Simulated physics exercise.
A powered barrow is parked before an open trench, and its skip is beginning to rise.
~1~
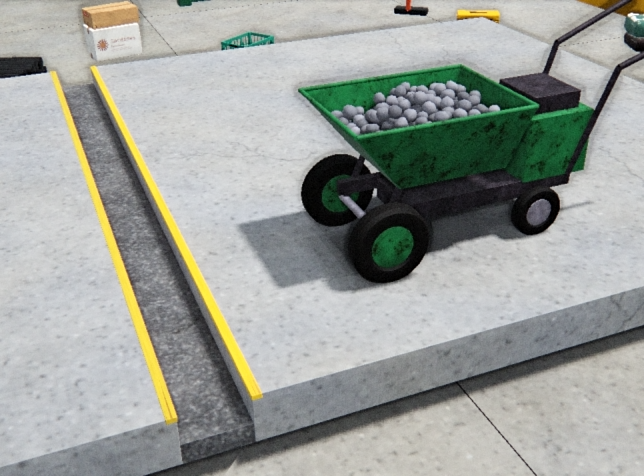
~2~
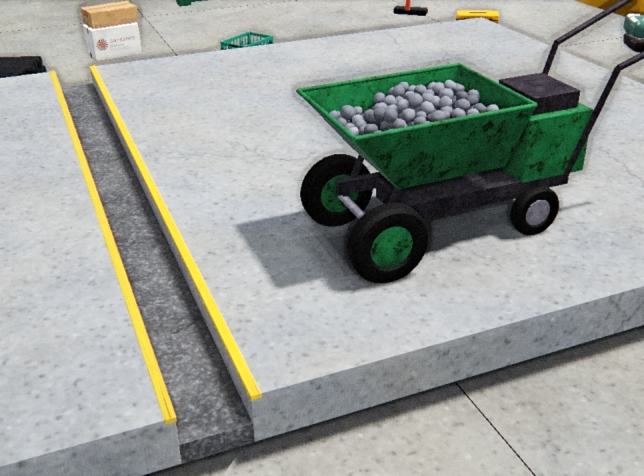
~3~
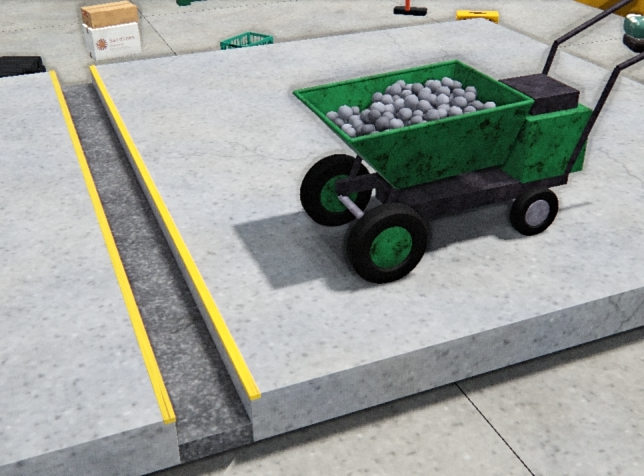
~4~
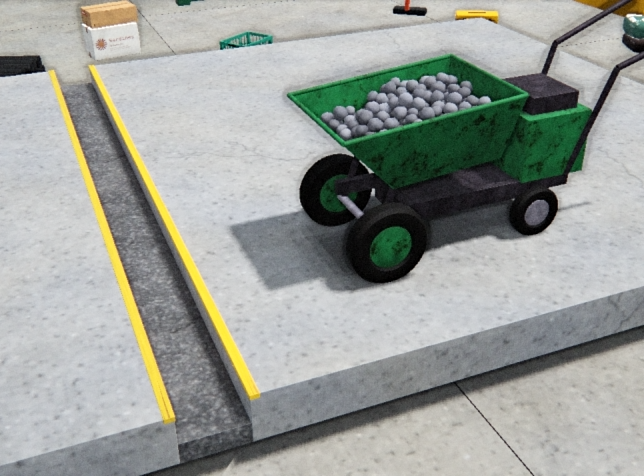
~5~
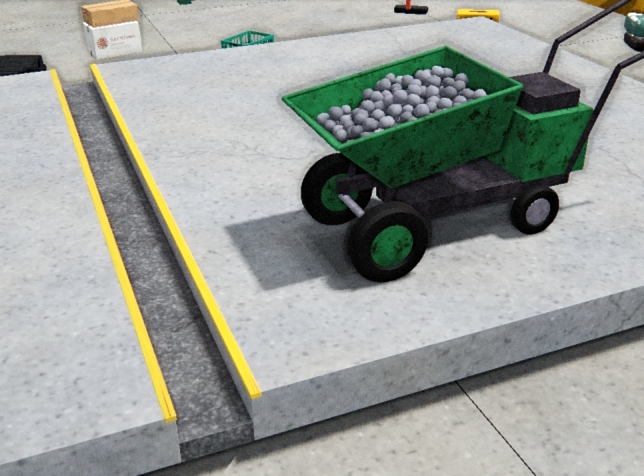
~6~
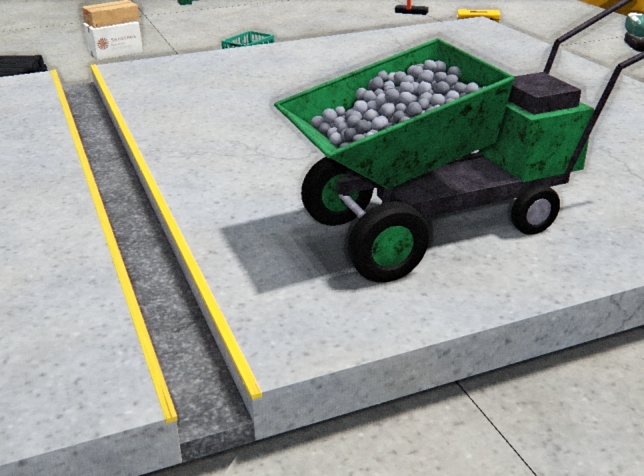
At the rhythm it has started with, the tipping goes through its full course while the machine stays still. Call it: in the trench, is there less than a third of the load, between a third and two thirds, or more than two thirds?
Between a third and two thirds of the load is in the trench.
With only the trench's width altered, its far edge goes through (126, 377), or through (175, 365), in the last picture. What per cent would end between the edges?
Estimated share: Try 1 approx. 60 in a hundred, try 2 approx. 40 in a hundred.
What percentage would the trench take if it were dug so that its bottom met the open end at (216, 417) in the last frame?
Estimate: Approx. 40 per cent.
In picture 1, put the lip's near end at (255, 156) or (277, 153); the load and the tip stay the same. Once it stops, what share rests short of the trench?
The first spot gives roughly 0 %; the second gives roughly 0 %.
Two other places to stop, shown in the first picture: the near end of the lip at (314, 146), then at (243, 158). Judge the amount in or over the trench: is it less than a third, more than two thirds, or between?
Note - position 1: Beyond two thirds; position 2: Under a third.
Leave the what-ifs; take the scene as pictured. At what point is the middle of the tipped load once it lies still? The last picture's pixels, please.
The centre comes to rest close to (183, 287).
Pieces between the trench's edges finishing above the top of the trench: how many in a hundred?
Roughly 15 %.
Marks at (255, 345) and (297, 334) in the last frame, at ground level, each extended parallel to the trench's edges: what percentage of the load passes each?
Respectively 70 and 90 percent.
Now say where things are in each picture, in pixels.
The first picture shows lip of the skip at (357, 138), level; top of the load at (429, 109), round cobbles; first edge of the trench at (235, 351); far edge at (155, 371), the trench under half as wide as the skip, and about half as deep as wide.
The second picture shows lip of the skip at (355, 139), level; top of the load at (427, 109).
The third picture shows lip of the skip at (350, 141), tipped barely; top of the load at (428, 111).
The fourth picture shows lip of the skip at (344, 145), tipped barely; top of the load at (437, 98).
The fifth picture shows lip of the skip at (337, 149), tipped a little; top of the load at (434, 99).
The sixth picture shows lip of the skip at (329, 156), tipped a little; top of the load at (428, 95); first edge of the trench at (235, 349); far edge at (155, 370).
Soon, skip tipped well over; all in the skip.
A while on, skip tipped steeply; most in the skip; a small part short of the trench; a stray few falling.
Towards the end, skip tipped right over; about a quarter in the skip; about a quarter short of the trench; about half in or heaped over the trench; a stray few beyond it.
Finally, skip tipped right over; a small part in the skip; about a third short of the trench; about half in or heaped over the trench; a stray few beyond it.
